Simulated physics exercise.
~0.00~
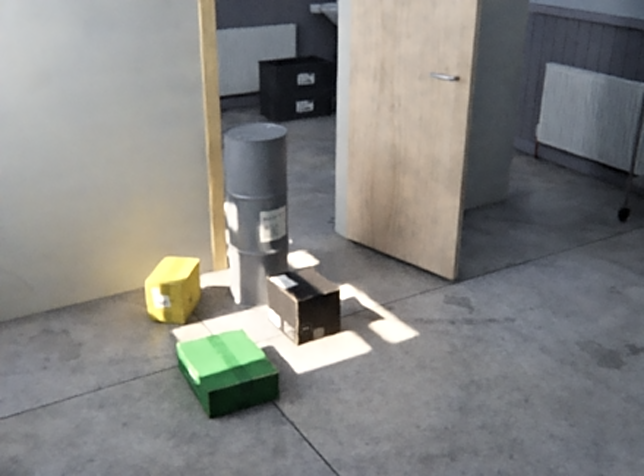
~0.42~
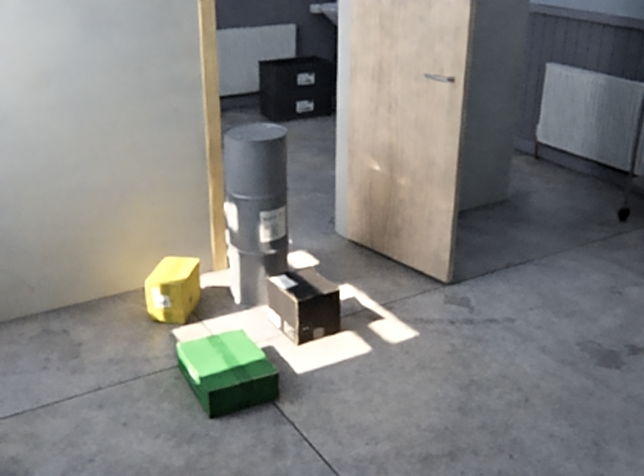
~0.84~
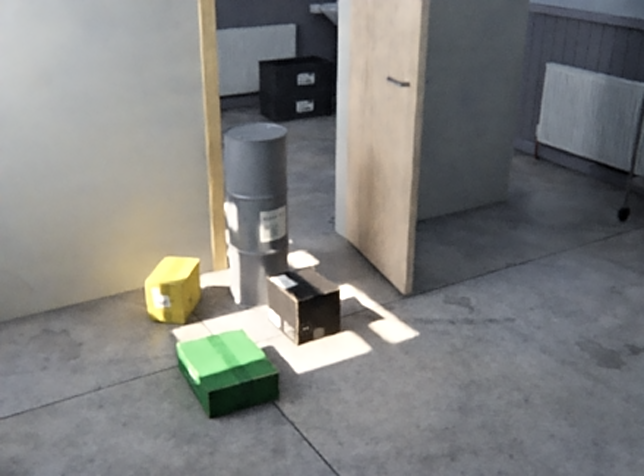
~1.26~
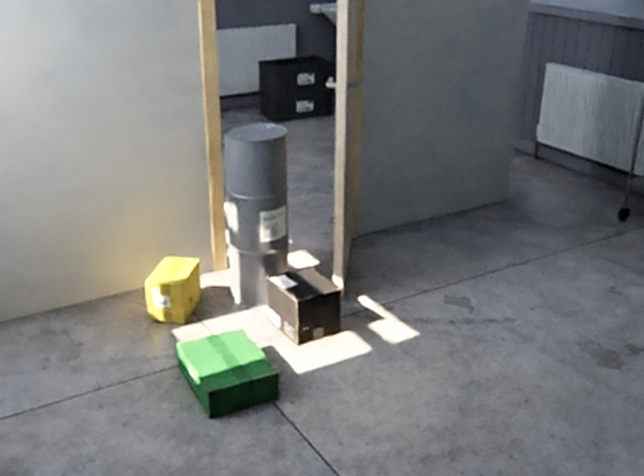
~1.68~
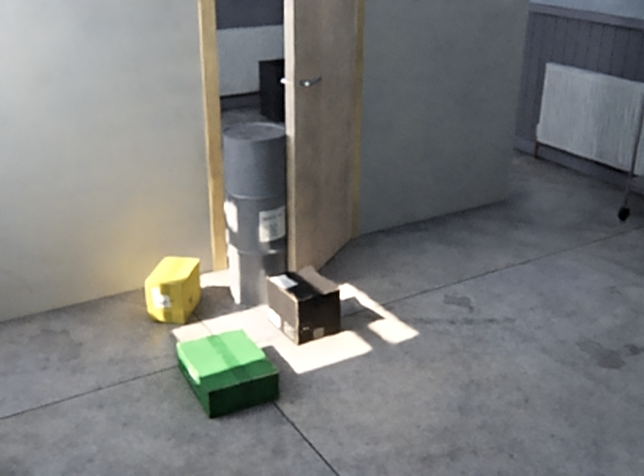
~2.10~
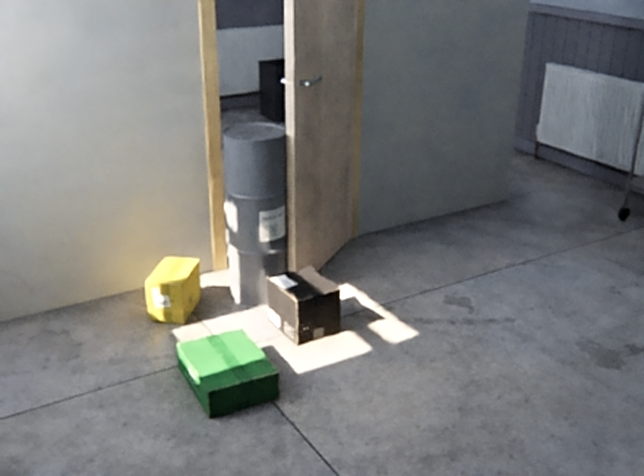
A pale wooden door stands wide open in a grey room with a concrete floor, seen from slightly above by a still camera. A tall grey drum stands in the doorway, with a yellow parcel to its left, a green parcel in front and a black parcel to its right, near a patch of sunlight. The door barely moves at first, then swings leftward toward its frame, passing edge-on to the view. It continues inward toward the drum and stops there, still partly open, while the drum and all three parcels remain in place.
